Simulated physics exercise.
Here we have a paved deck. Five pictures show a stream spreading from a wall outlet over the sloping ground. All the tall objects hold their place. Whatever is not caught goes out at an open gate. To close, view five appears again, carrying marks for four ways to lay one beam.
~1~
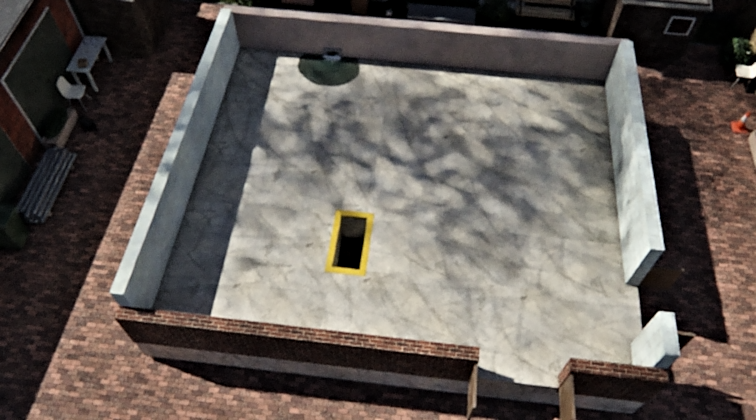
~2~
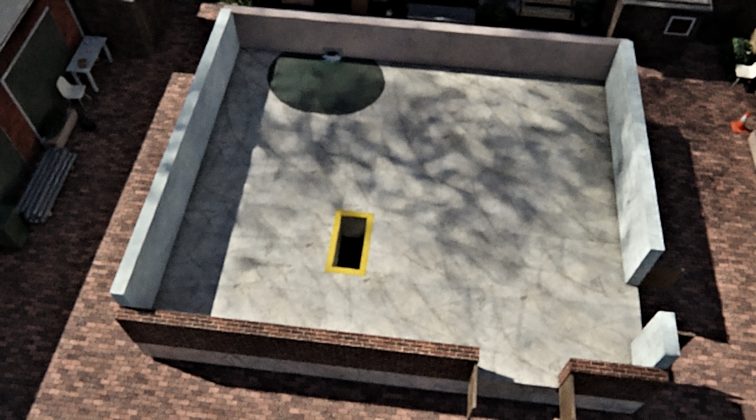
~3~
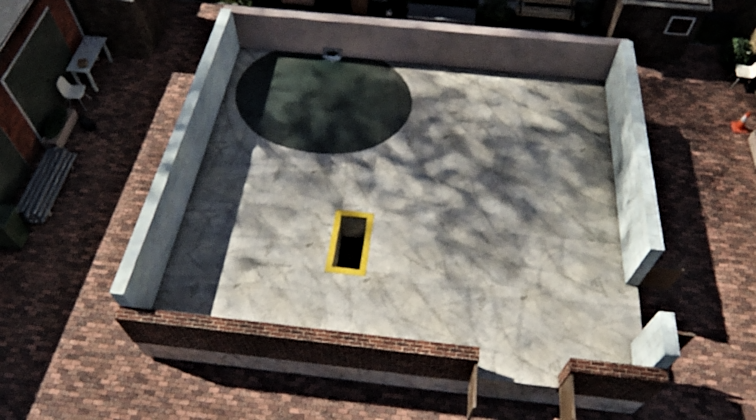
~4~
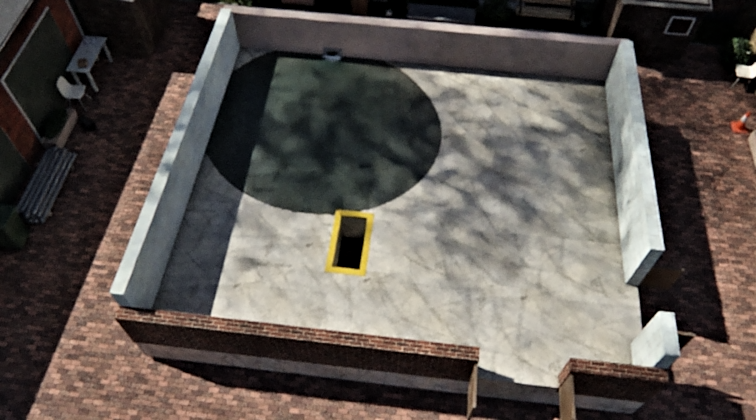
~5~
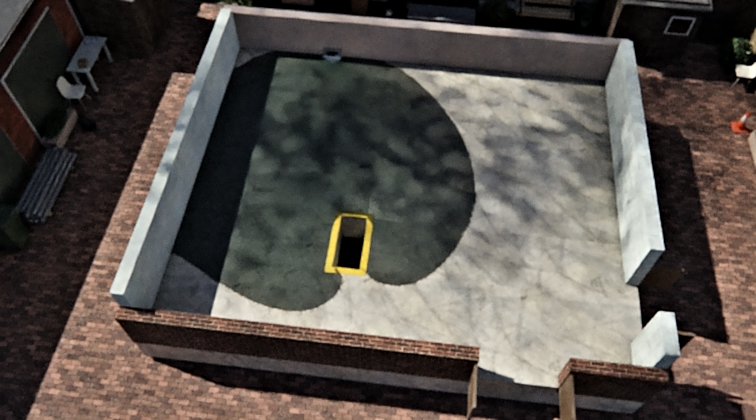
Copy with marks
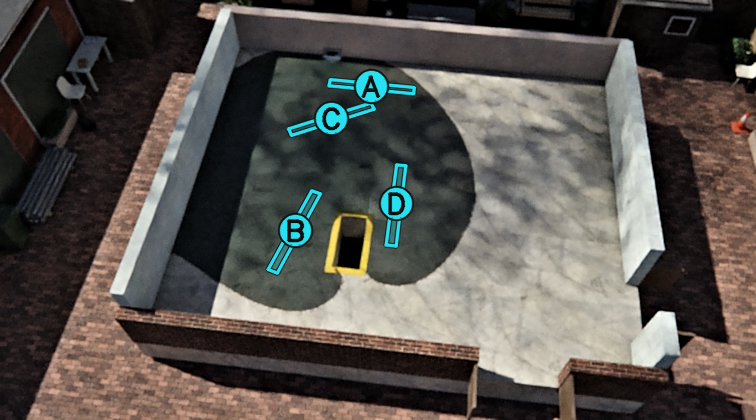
A paved grey deck enclosed by pale walls and a low brick front wall is seen from high above, with brick paving around it. A yellow-edged rectangular drain sits left of centre, and a gap opens in the front wall at lower right. Dark greenish water spreads from a small patch at the upper left wall, widening across the left side and surrounding much of the drain, while the camera stays still.
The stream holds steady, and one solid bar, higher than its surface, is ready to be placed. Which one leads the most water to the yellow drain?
Best: D.
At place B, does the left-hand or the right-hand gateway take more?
More leaves on the left.
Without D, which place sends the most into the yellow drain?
That would be B.
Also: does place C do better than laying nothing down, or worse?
Worse.
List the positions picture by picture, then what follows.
Outfall at (333, 53); yellow drain at (350, 242); open gate at (516, 370); open gate at (628, 313); 2 % of the ground under water, visible out to (303, 73); yellow drain still dry, in the first frame.
In the second frame, 7 % of the ground under water, visible out to (357, 109); yellow drain still dry.
In the third frame, 15 % of the ground under water, visible out to (290, 146); yellow drain still dry.
In the fourth frame, 28 % of the ground under water, visible out to (354, 209); yellow drain still dry.
In the fifth frame, 45 % of the ground under water, visible out to (274, 303); yellow drain taking water.
In cyan, A from (329, 82) to (414, 90); B from (272, 271) to (316, 192); C from (290, 132) to (372, 106); D from (391, 245) to (401, 165).
With A, about 11 % of the stream goes into the yellow drain, about 84 % out by the gates.
With B, about 23 % of the stream goes into the yellow drain, about 71 % out by the gates.
With C, about 9 % of the stream goes into the yellow drain, about 87 % out by the gates.
With D, about 30 % of the stream goes into the yellow drain, about 64 % out by the gates.
